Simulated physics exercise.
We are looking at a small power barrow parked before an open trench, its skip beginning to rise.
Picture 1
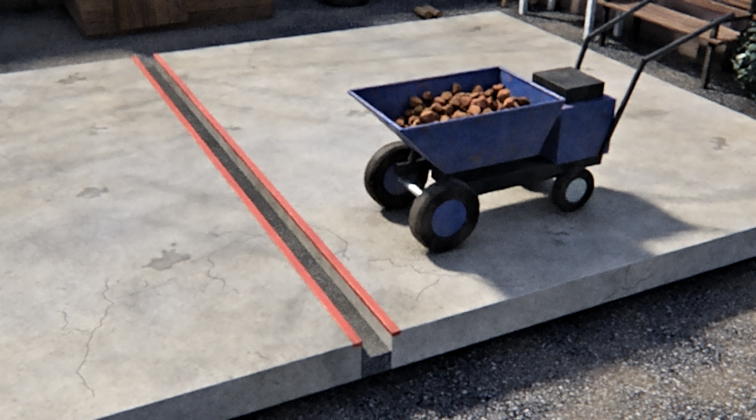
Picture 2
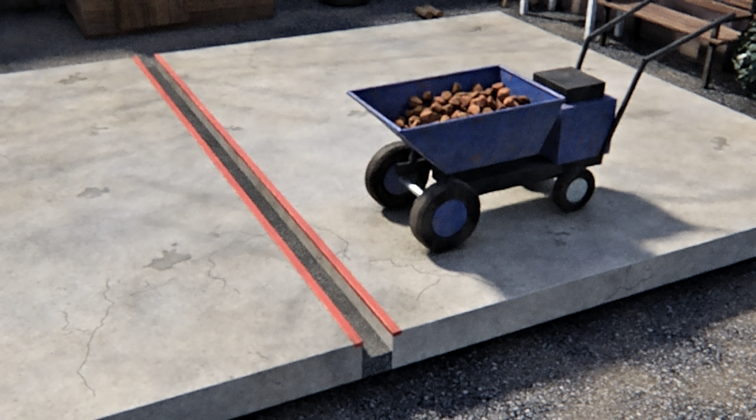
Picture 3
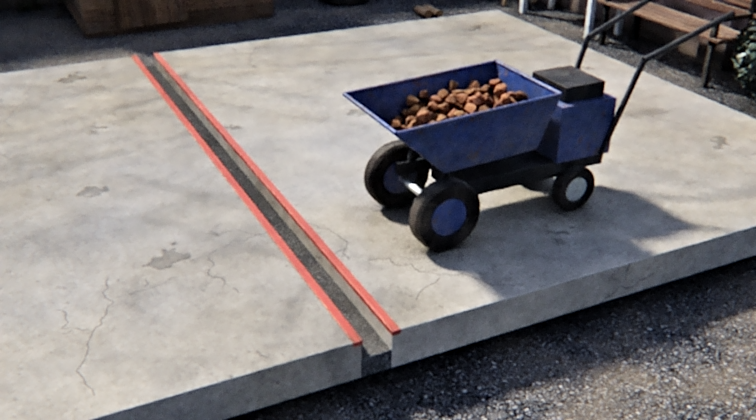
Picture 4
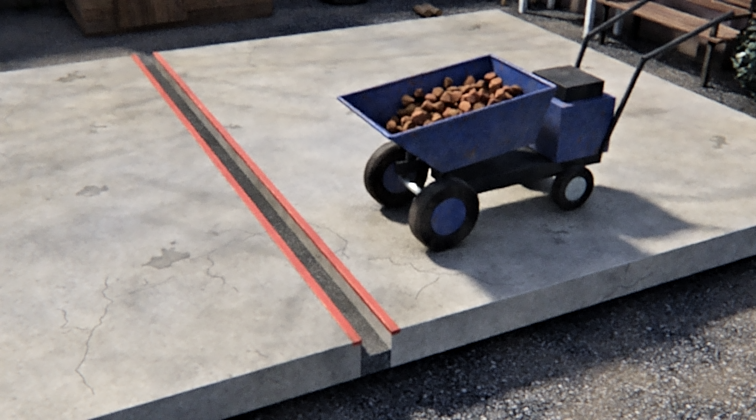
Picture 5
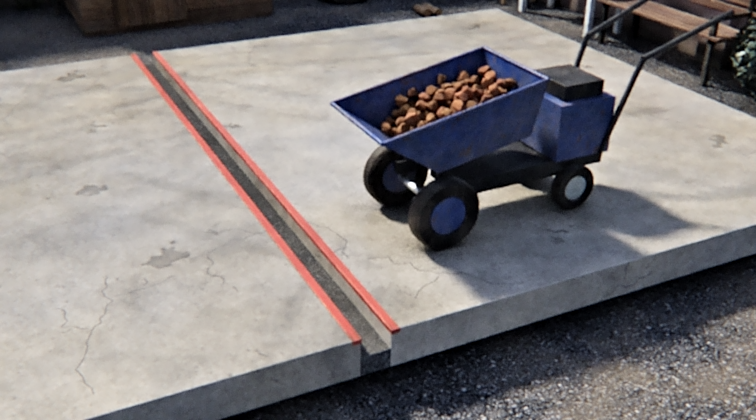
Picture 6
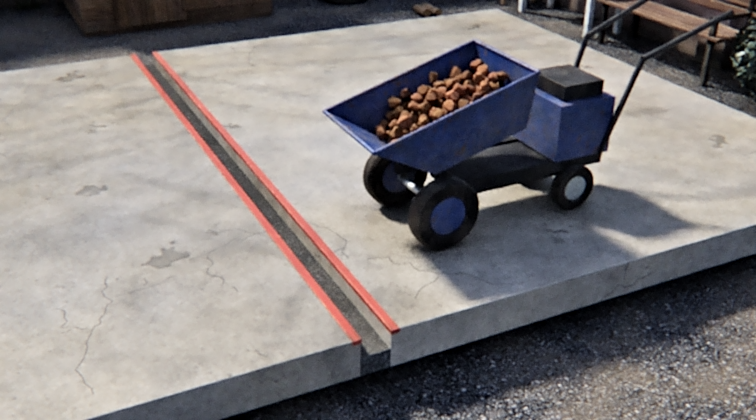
Blue skip of a small power barrow slowly tilting forward to the left, carrying brown clods beside a red-edged trench in concrete.
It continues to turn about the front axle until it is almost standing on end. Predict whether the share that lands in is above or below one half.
Smaller portion.
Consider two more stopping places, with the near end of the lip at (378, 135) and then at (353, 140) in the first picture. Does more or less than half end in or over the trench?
One: Not half. Two: Not half.
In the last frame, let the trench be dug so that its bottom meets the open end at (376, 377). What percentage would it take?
The share comes to around 50 percent.
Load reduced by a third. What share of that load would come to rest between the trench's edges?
Near 40 per cent, give or take.
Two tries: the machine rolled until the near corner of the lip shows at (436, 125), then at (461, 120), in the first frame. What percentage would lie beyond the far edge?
In turn, around 10 per cent and 0 per cent.
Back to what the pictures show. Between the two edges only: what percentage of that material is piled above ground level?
Estimate: Near 35 in a hundred.
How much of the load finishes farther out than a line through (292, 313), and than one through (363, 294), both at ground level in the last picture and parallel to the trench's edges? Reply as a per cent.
About 20 and 70 %.
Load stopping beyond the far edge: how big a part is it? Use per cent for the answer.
It comes to close to 45 %.
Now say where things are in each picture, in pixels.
Lip of the skip at (402, 131), level; top of the load at (474, 111), clay clods; first edge of the trench at (365, 295); far edge at (329, 305), the trench under half as wide as the skip, and about half as deep as wide, in the first picture.
Lip of the skip at (401, 132), level; top of the load at (483, 102), in the second picture.
Lip of the skip at (397, 134), tipped barely; top of the load at (480, 99), in the third picture.
Lip of the skip at (390, 138), tipped a little; top of the load at (467, 105), in the fourth picture.
Lip of the skip at (383, 144), tipped a little; top of the load at (476, 93), in the fifth picture.
Lip of the skip at (375, 153), tipped clearly; top of the load at (480, 90); first edge of the trench at (364, 293); far edge at (328, 303), in the sixth picture.
Soon, skip tipped steeply; all in the skip.
A while on, skip tipped steeply; most in the skip; a small part in or heaped over the trench; a small part beyond it; a stray few falling.
Towards the end, skip tipped right over; about a quarter in the skip; a stray few short of the trench; about a third in or heaped over the trench; about half beyond it.
Finally, skip tipped right over; about a quarter in the skip; a stray few short of the trench; about a third in or heaped over the trench; about half beyond it.
